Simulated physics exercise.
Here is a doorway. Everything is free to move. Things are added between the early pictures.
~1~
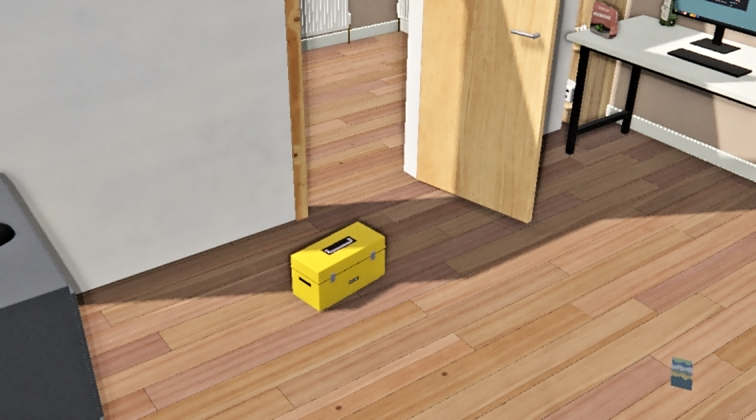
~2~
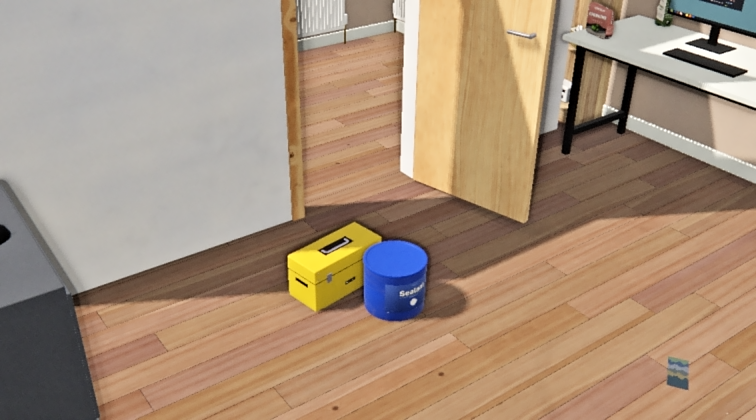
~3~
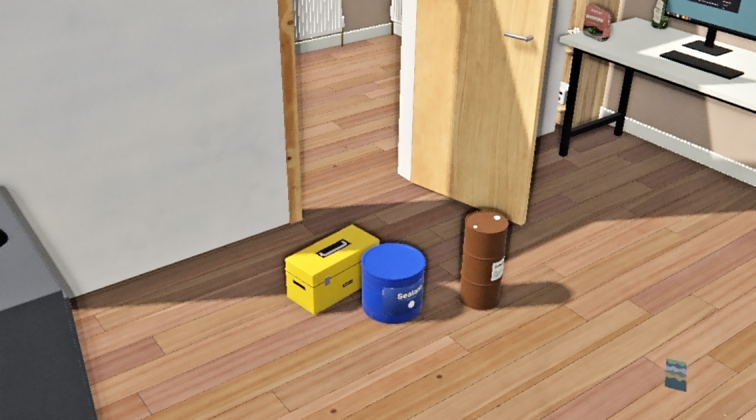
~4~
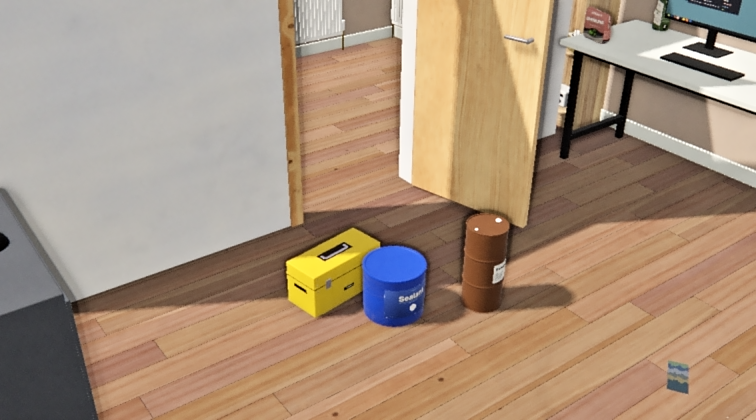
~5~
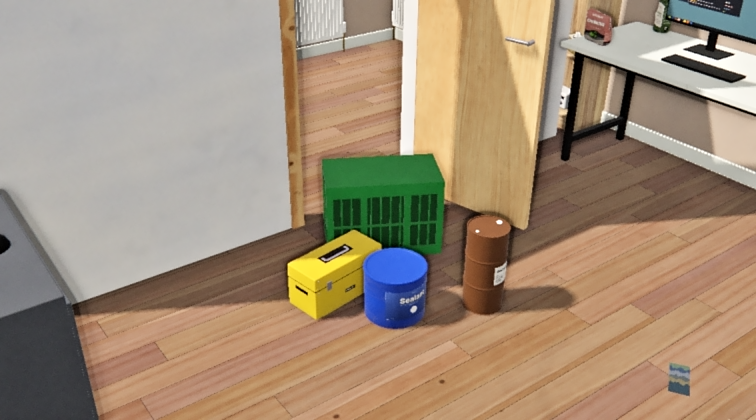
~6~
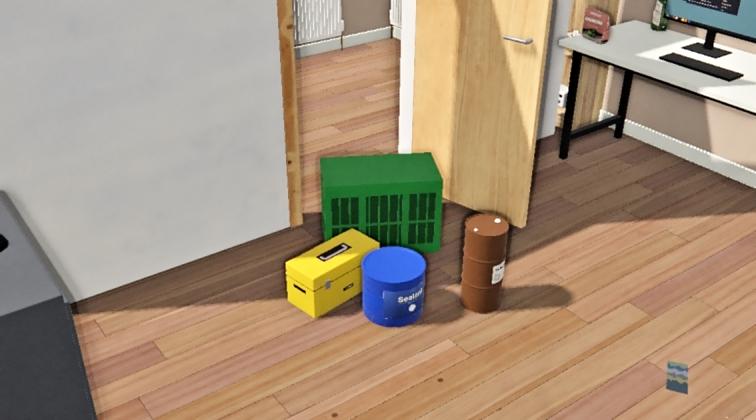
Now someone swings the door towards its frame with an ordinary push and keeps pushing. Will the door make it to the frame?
It stops short.
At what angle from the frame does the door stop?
Some 65° open.
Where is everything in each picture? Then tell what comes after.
The first frame shows door wide open and still.
The second frame shows door wide open and still; yellow toolbox (336, 265).
The third frame shows door wide open and still; blue pail (393, 283); yellow toolbox (334, 268).
The fourth frame shows door wide open and still; brown canister (484, 264); blue pail (394, 286).
The fifth frame shows door wide open and still; yellow toolbox (336, 273); brown canister (485, 266).
The sixth frame shows door wide open and still; green chest (380, 205); blue pail (393, 287).
Then, 0.40 s on from there, door at 98°.
Then, 0.70 s on from there, door at 86°.
Then, 1.00 s on from there, door at 72°.
Then, 1.20 s on from there, door at 64°.
In the end, door at 63°; all 4 unmoved. At the end, from the last picture's camera, green chest near (376, 205).
